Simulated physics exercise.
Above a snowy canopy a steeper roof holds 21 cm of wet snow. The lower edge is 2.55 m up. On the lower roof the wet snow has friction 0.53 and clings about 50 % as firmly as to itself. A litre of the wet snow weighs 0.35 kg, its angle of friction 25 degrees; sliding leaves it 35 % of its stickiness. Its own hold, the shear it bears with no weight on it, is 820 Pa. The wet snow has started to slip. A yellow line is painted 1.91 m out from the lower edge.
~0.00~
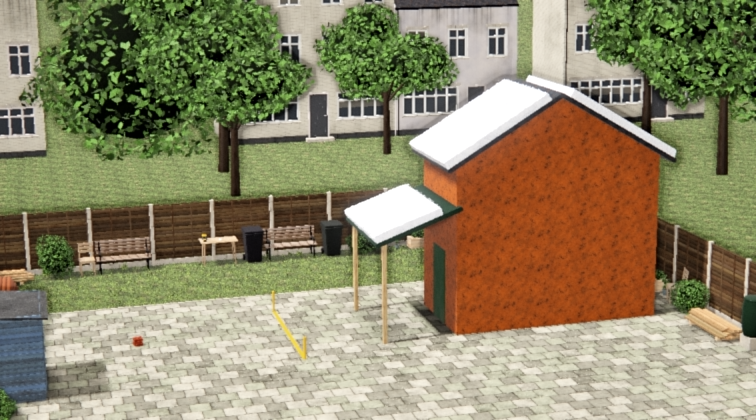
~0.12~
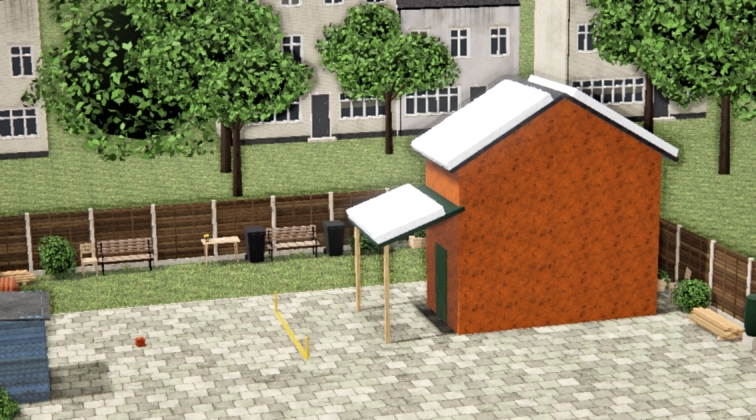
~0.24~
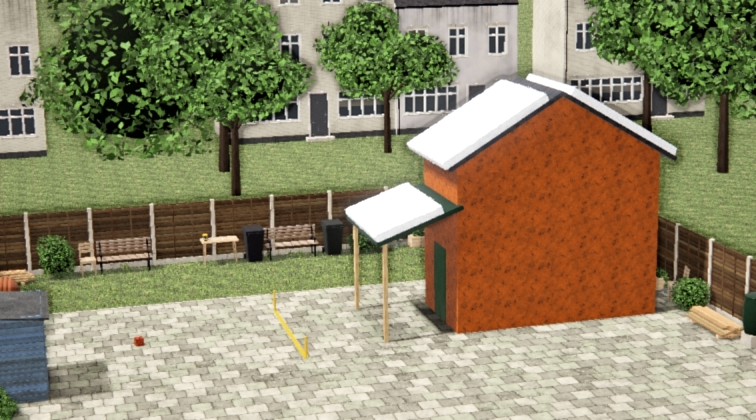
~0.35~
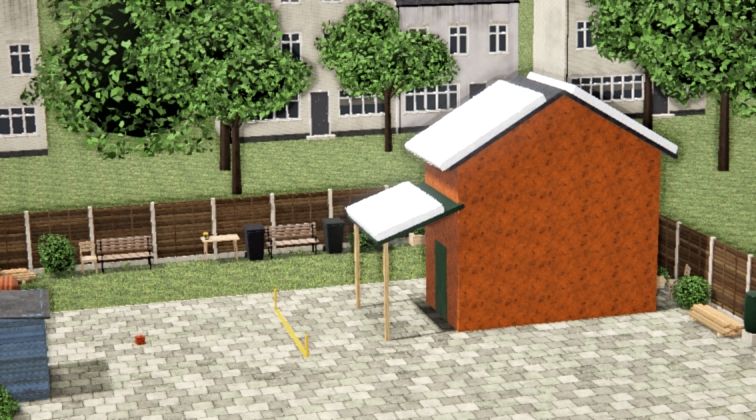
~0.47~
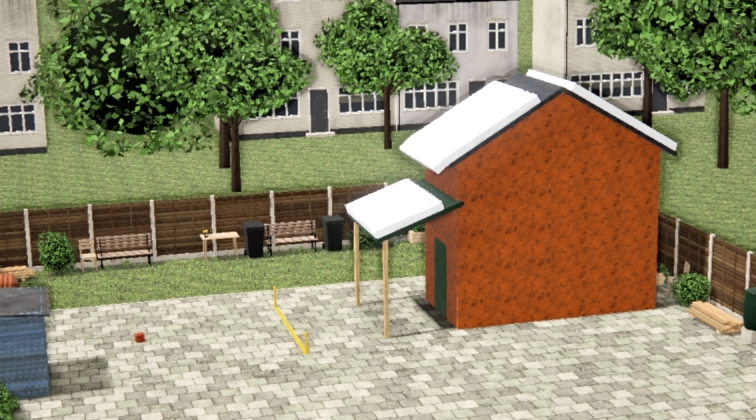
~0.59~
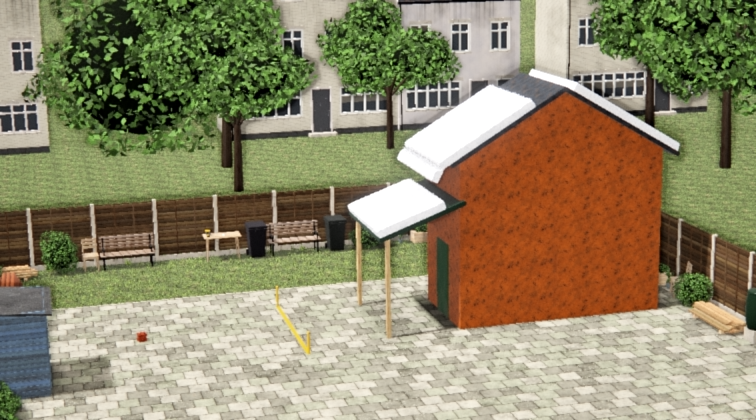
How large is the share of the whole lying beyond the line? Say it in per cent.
It comes to some 26 %.
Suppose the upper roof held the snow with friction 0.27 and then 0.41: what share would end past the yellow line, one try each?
In turn about 12 %, 0 %.
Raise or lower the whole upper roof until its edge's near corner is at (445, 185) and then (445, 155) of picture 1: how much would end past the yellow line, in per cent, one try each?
In that order: 4 %, 40 %.
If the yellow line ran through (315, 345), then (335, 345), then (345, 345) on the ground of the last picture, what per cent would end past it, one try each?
In turn about 35 %, 45 %, 50 %.
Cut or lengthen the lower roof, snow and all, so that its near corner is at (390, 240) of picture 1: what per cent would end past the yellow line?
It would be near 30 %.
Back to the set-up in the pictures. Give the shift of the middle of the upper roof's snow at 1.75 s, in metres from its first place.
Some 4.2 m.
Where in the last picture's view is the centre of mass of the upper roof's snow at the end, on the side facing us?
Around (320, 325).
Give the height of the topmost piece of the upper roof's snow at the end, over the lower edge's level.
Some 0.8 m.
After 1.12 s, none is below the lower edge and 0 % is past the line.
After 1.75 s, 8 % is below the lower edge and 0 % is past the line.
After 2.37 s, 57 % is below the lower edge and 20 % is past the line.
After 3.00 s, 65 % is below the lower edge and 26 % is past the line.
After 3.60 s, at the end, 65 % is below the lower edge and 26 % is past the line.
